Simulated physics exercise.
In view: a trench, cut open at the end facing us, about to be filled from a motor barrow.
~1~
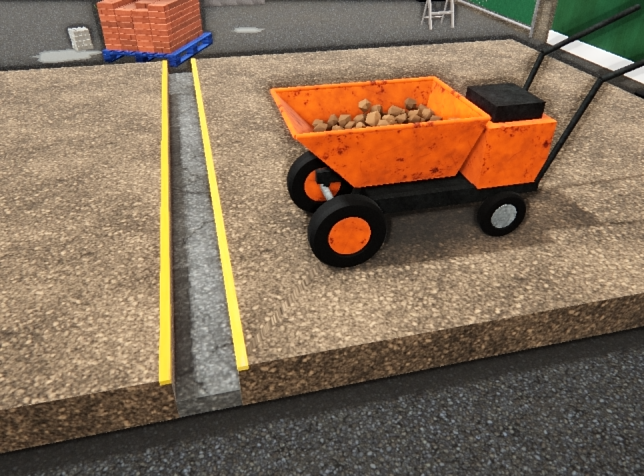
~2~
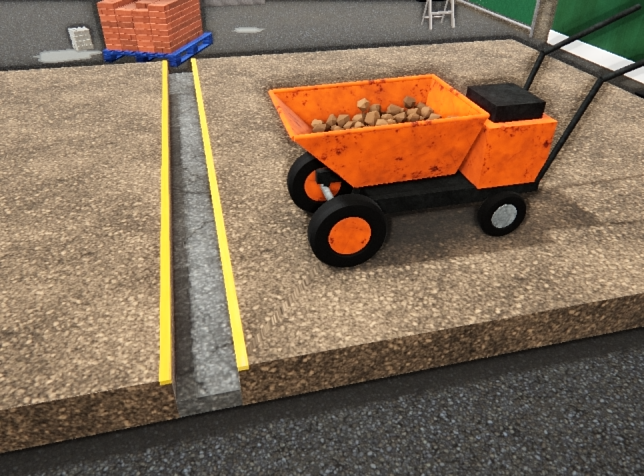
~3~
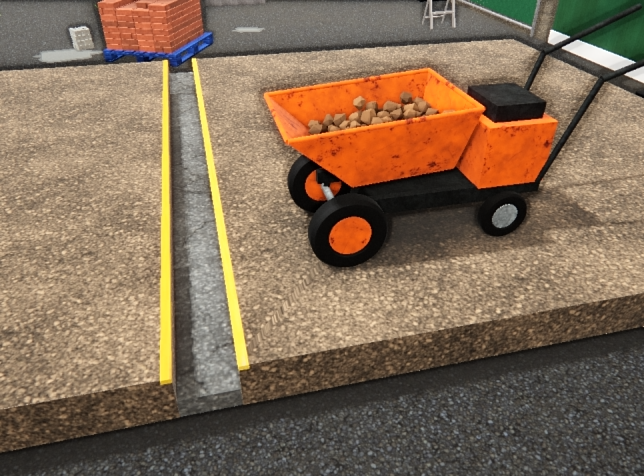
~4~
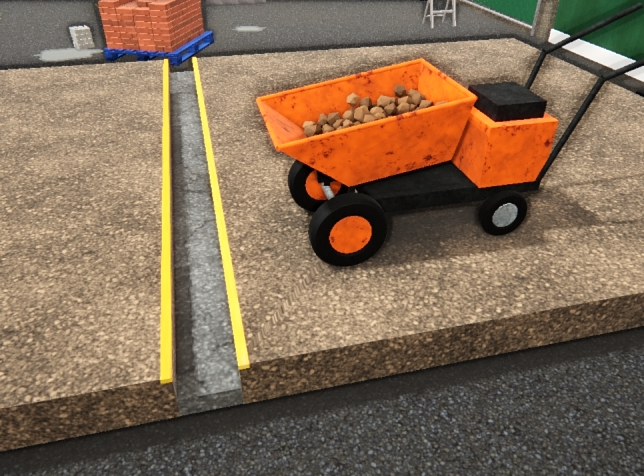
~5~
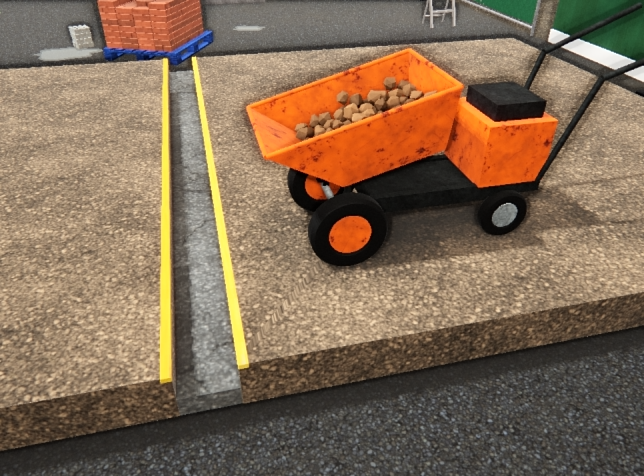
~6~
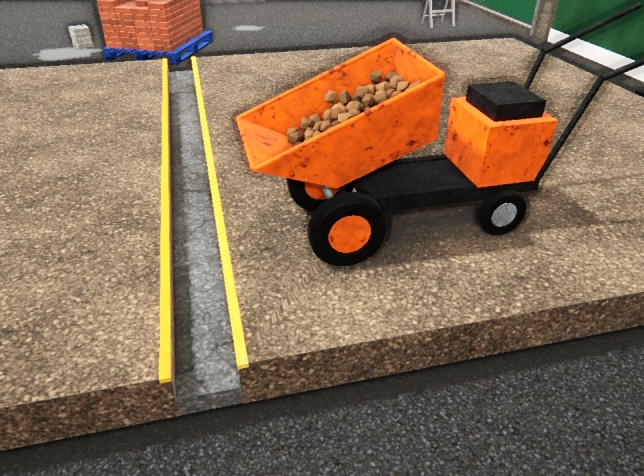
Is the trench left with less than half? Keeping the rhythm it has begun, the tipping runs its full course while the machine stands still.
No, it holds more than half.
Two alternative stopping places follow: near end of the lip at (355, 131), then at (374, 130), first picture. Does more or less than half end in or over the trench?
In the first case a smaller fraction; in the second case a smaller fraction.
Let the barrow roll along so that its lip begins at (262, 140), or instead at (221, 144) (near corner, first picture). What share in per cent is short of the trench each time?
About 0 %, then 0 %.
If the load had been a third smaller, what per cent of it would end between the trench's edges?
Close to 80 in a hundred.
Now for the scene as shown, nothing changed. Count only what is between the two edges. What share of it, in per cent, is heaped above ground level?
It works out at about 20 percent.
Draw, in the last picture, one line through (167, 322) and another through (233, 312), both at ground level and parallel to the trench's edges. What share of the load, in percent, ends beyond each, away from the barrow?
I'd say some 0 in a hundred, and after that 70 in a hundred.
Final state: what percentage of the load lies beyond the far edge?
Around 5 %.
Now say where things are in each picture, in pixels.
In the first picture, lip of the skip at (296, 137), level; top of the load at (390, 128), clay clods; first edge of the trench at (234, 313); far edge at (165, 324), the trench under half as wide as the skip, and about half as deep as wide.
In the second picture, lip of the skip at (294, 138), tipped barely; top of the load at (389, 127).
In the third picture, lip of the skip at (288, 142), tipped barely; top of the load at (403, 130).
In the fourth picture, lip of the skip at (279, 148), tipped a little; top of the load at (407, 118).
In the fifth picture, lip of the skip at (267, 157), tipped clearly; top of the load at (398, 112).
In the sixth picture, lip of the skip at (254, 170), tipped clearly; top of the load at (392, 96); first edge of the trench at (234, 311); far edge at (165, 322).
Soon, skip tipped steeply; all in the skip.
A while on, skip tipped right over; about two thirds in the skip; about a third in or heaped over the trench.
Towards the end, skip tipped right over; about a third in the skip; about two thirds in or heaped over the trench; a small part beyond it.
Finally, skip tipped right over; about a third in the skip; about two thirds in or heaped over the trench; a small part beyond it.
